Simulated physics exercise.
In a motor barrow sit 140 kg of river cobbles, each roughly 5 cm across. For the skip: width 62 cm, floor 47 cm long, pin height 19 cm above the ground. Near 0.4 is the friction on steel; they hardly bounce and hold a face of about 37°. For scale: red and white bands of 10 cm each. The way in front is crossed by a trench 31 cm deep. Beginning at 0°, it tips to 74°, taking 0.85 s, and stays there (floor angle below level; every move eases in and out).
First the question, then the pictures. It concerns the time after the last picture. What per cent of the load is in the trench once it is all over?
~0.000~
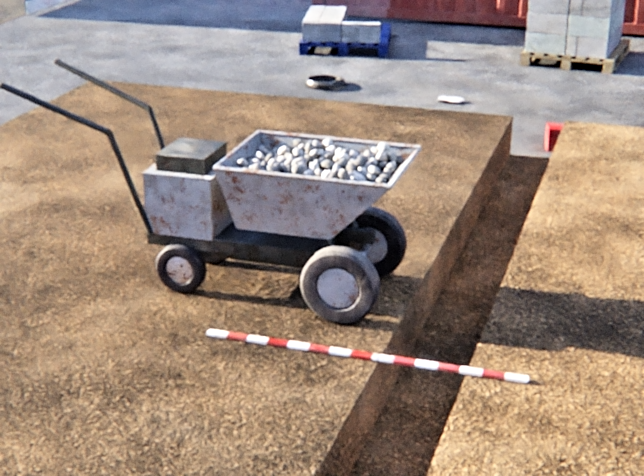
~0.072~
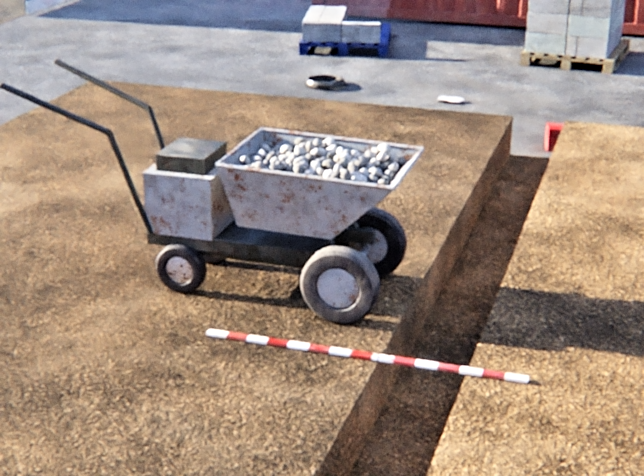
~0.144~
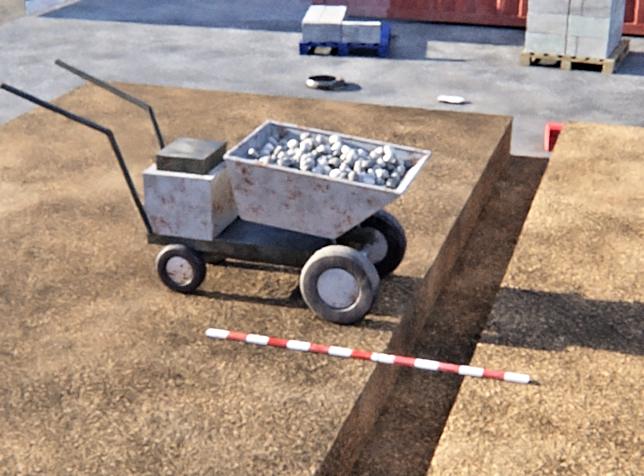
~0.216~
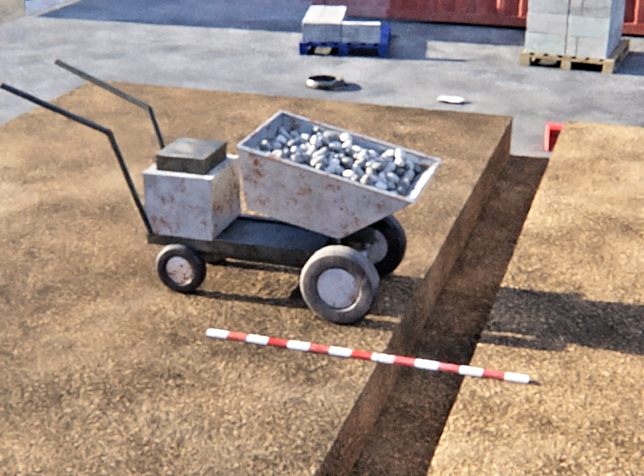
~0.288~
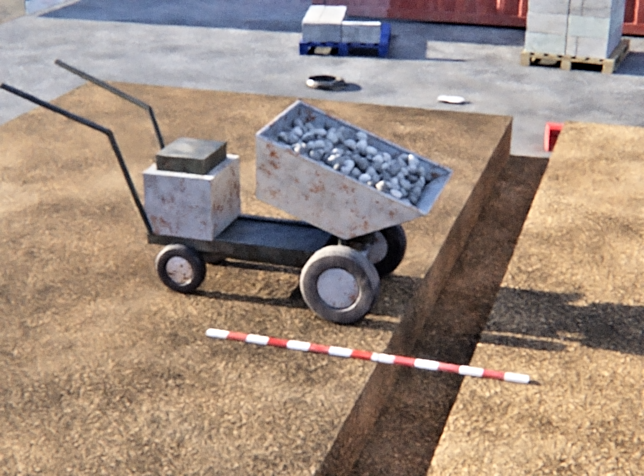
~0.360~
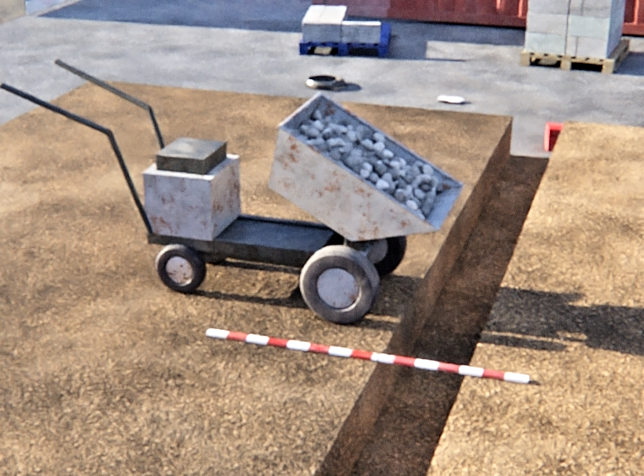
32 %.
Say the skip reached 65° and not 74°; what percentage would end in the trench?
It would be close to 35 percent.
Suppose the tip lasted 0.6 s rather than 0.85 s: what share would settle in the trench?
I'd put it at some 25 in a hundred.
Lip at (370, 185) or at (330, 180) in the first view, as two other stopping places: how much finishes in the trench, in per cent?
Roughly 50 in a hundred, then 100 in a hundred.
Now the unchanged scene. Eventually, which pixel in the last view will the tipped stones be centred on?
In the last view, about (528, 316).
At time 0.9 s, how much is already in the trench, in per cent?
Something like 5 in a hundred.
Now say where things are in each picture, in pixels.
The first picture shows lip at (391, 187), floor tilted 0°, highest stones at (330, 151).
The second picture shows lip at (394, 189), floor tilted 2°, highest stones at (323, 150); the stones move at 0.3 m/s on average.
The third picture shows lip at (402, 194), floor tilted 6°, highest stones at (308, 145); the stones move at 0.6 m/s on average.
The fourth picture shows lip at (413, 202), floor tilted 12°, highest stones at (299, 139); the stones move at 0.8 m/s on average.
In the fifth picture, the skip is at 20°, its lip at (426, 214); the top of the load is at (303, 130); the stones move at 1.0 m/s on average.
In the sixth picture, the skip is at 29°, its lip at (438, 230); the top of the load is at (318, 124); the stones move at 1.1 m/s on average.
After 0.6 s the floor is at 63°; 100 % in the skip; the foremost stones are at (472, 268).
After 0.9 s the floor is at 74°; 56 % in the skip, 7 % in the trench, 37 % past the trench; the foremost stones are at (575, 318).
After 1.3 s the floor is at 74°; 16 % in the skip, 16 % in the trench, 68 % past the trench; the foremost stones are past the picture's edge.
After 3.2 s the floor is at 74°; 0 % in the skip, 32 % in the trench, 68 % past the trench; the foremost stones are past the picture's edge.
